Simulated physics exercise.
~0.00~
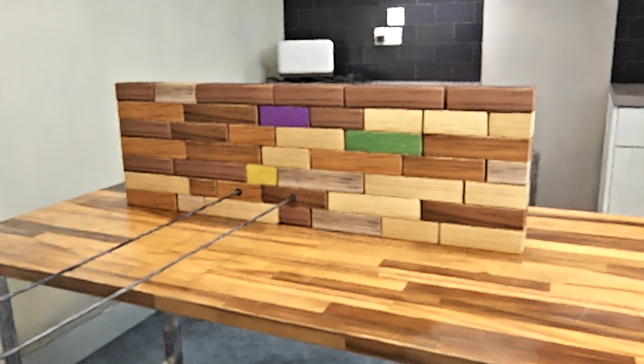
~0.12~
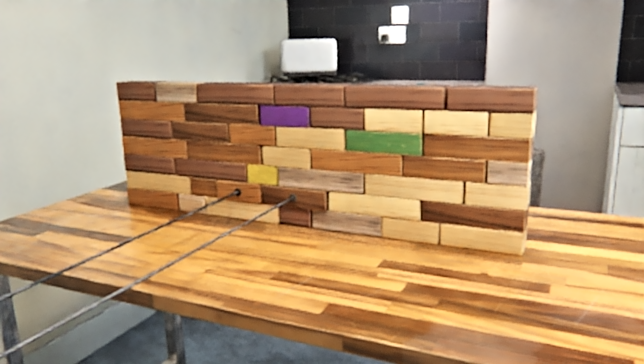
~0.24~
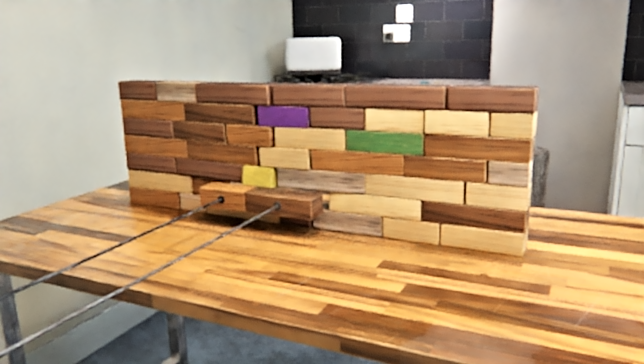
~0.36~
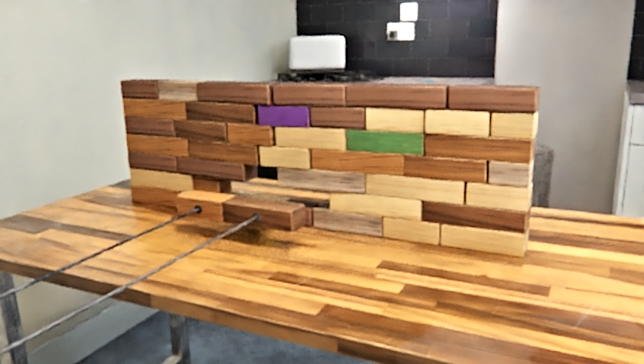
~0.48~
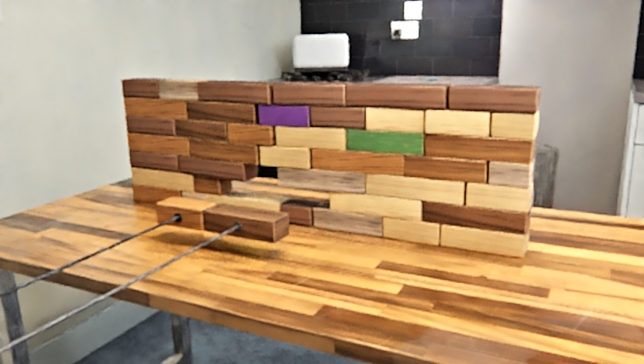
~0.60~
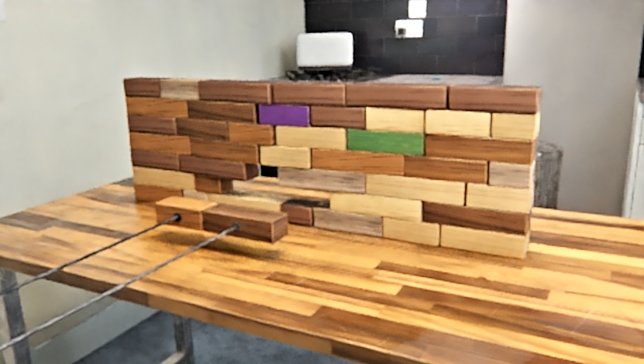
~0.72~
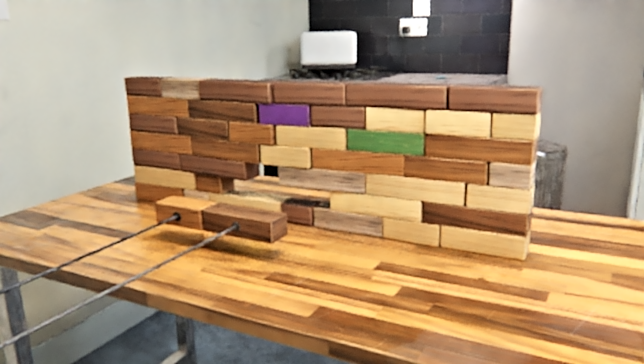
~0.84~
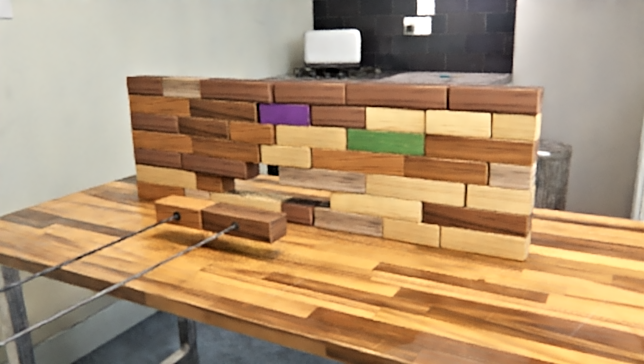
A long wall of brown and pale wooden blocks stands on a striped wooden table in a kitchen, seen from the front and slightly above as the view drifts a little sideways. A purple block sits near the upper middle, a green one to its right, and a yellow one lower down. Two thin rods from the left drag two neighbouring blocks out of the bottom part. The yellow block tilts, then drops out of sight, leaving a dark gap. The rods stop with the pair clear, and the rest of the wall stays standing, purple and green blocks still in place.
